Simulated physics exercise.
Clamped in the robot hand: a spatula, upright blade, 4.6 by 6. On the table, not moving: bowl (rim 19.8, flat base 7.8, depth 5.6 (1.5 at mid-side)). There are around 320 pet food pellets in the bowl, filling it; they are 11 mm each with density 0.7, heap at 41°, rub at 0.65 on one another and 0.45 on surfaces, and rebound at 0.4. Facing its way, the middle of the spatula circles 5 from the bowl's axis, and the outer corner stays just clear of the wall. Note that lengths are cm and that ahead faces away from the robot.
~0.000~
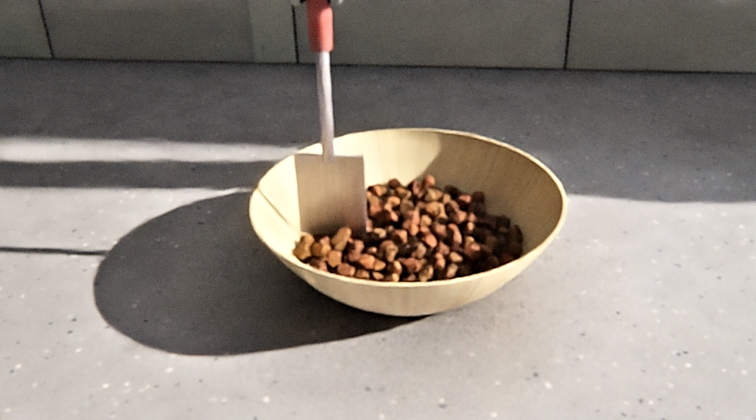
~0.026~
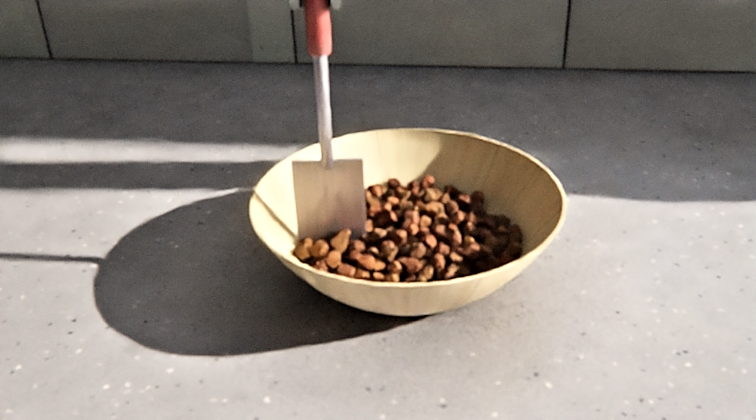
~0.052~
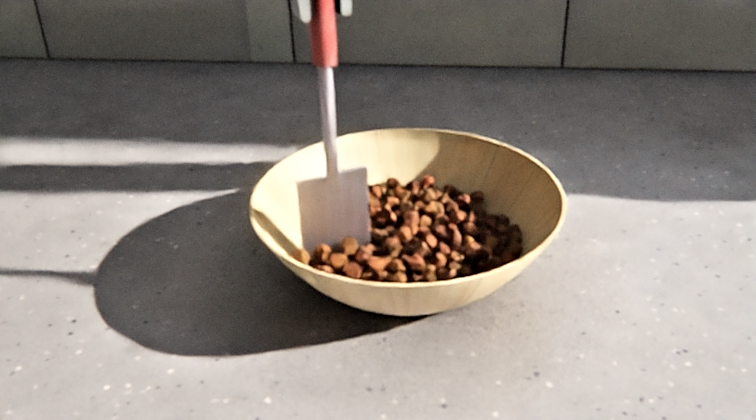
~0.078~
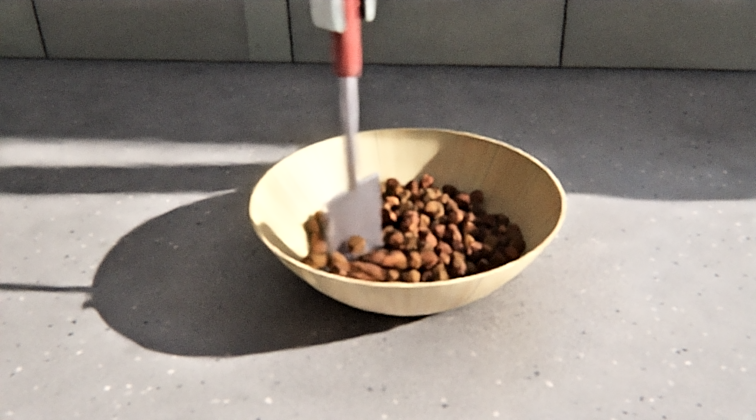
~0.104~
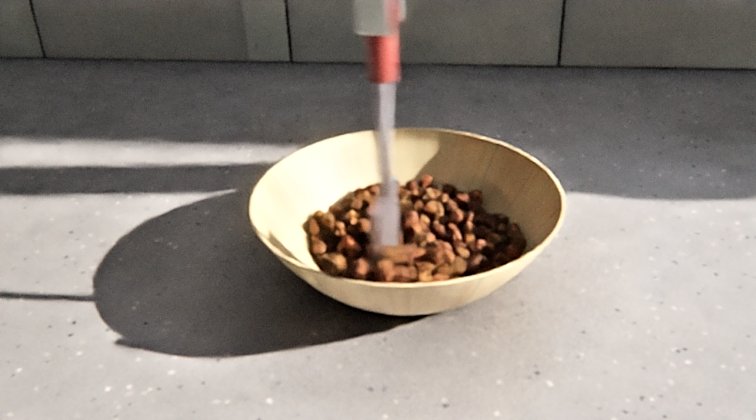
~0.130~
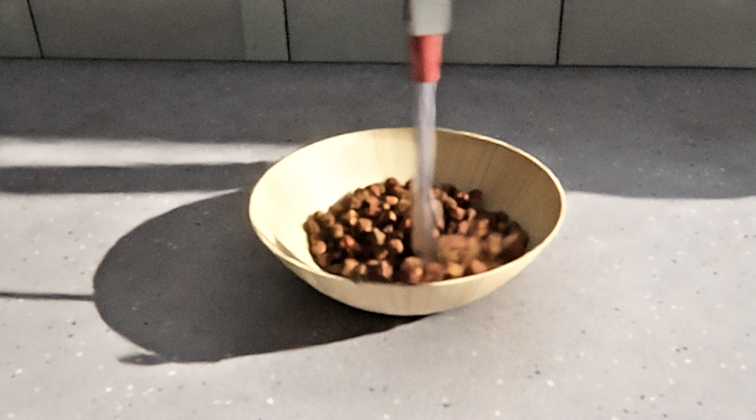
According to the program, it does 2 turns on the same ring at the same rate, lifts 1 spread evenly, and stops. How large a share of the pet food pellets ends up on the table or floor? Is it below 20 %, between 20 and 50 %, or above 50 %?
Between 20 and 50 %.
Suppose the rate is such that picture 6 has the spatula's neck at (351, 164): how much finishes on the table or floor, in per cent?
I'd put it close to 10 per cent.
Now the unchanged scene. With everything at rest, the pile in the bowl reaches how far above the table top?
Top height: Around 4.5 cm.
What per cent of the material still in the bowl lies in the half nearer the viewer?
It comes to near 50 percent.
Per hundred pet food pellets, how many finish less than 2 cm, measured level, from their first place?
30 %.
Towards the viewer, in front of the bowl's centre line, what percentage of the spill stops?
Estimate: Some 50 in a hundred.
After 0.37 s, 344° round, highest piece 8 above the table; 254 in the bowl, 38 on the table or floor, 25 in flight or on the tool.
After 0.62 s, 222° round, highest piece 11 above the table; 221 in the bowl, 86 on the table or floor, 10 in flight or on the tool.
After 0.94 s, 0° round, highest piece 6 above the table; 218 in the bowl, 99 on the table or floor.
After 1.64 s, 0° round, highest piece 6 above the table; 218 in the bowl, 99 on the table or floor.
In the end, 218 in the bowl, 99 on the table or floor. That is 31 % on the table or floor.
